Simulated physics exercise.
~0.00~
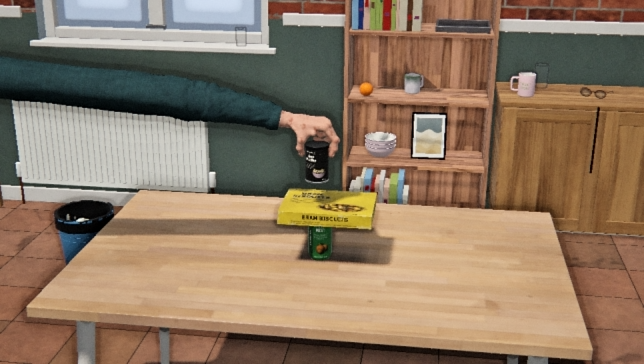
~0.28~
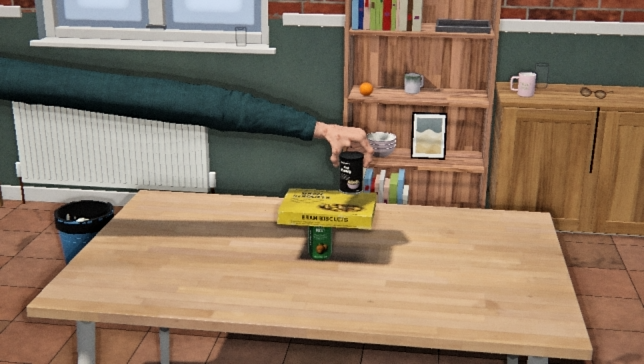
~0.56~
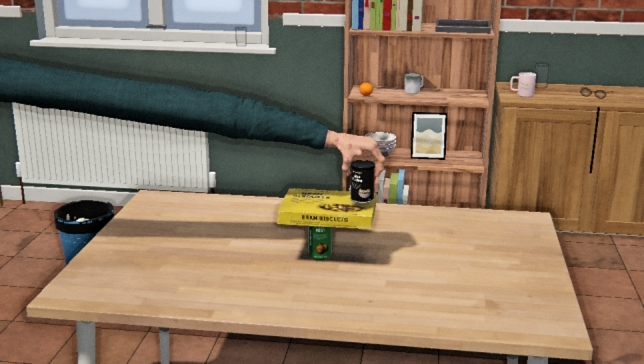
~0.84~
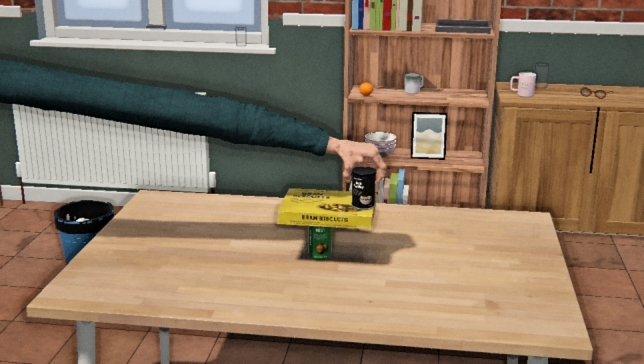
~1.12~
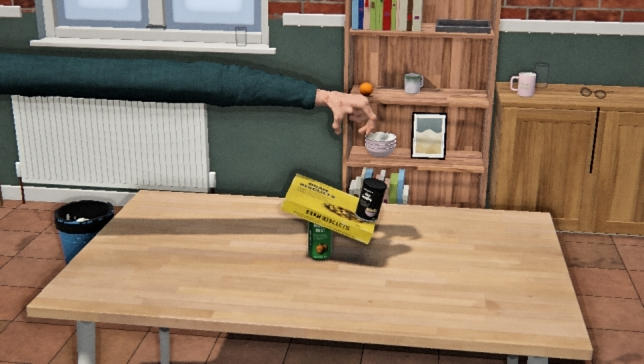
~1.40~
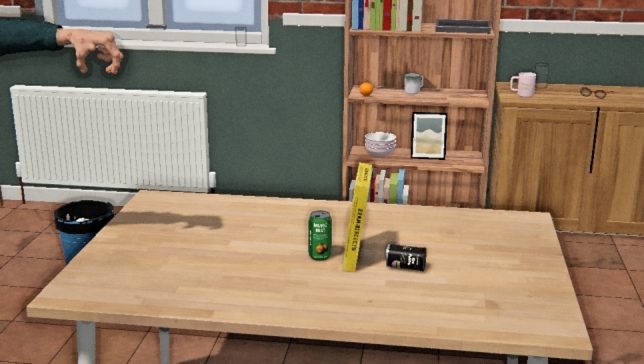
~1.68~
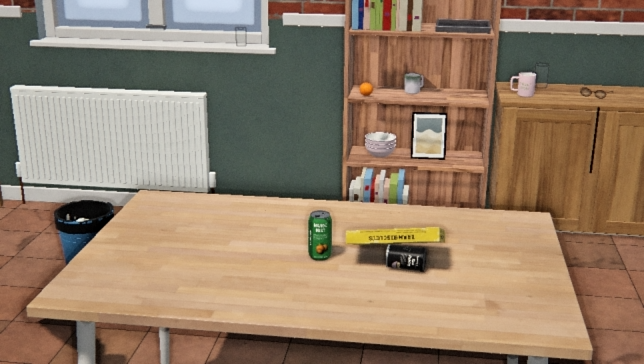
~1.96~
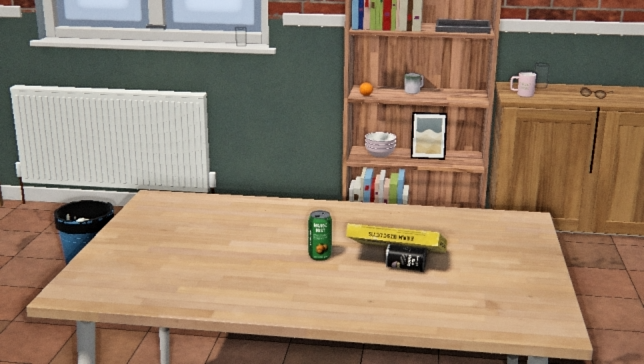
A hand in a dark green sleeve reaches in from the left, holding a black tin above a yellow packet balanced flat on an upright green can. The wooden table is seen from slightly above, with a radiator, a bin and a bookshelf behind it. The hand carries the tin right and lowers it onto the packet's right end, then lets go and draws back. The packet tips down to the right, and both slide off. The tin ends on its side, with the packet fallen beside it, while the green can stays standing.
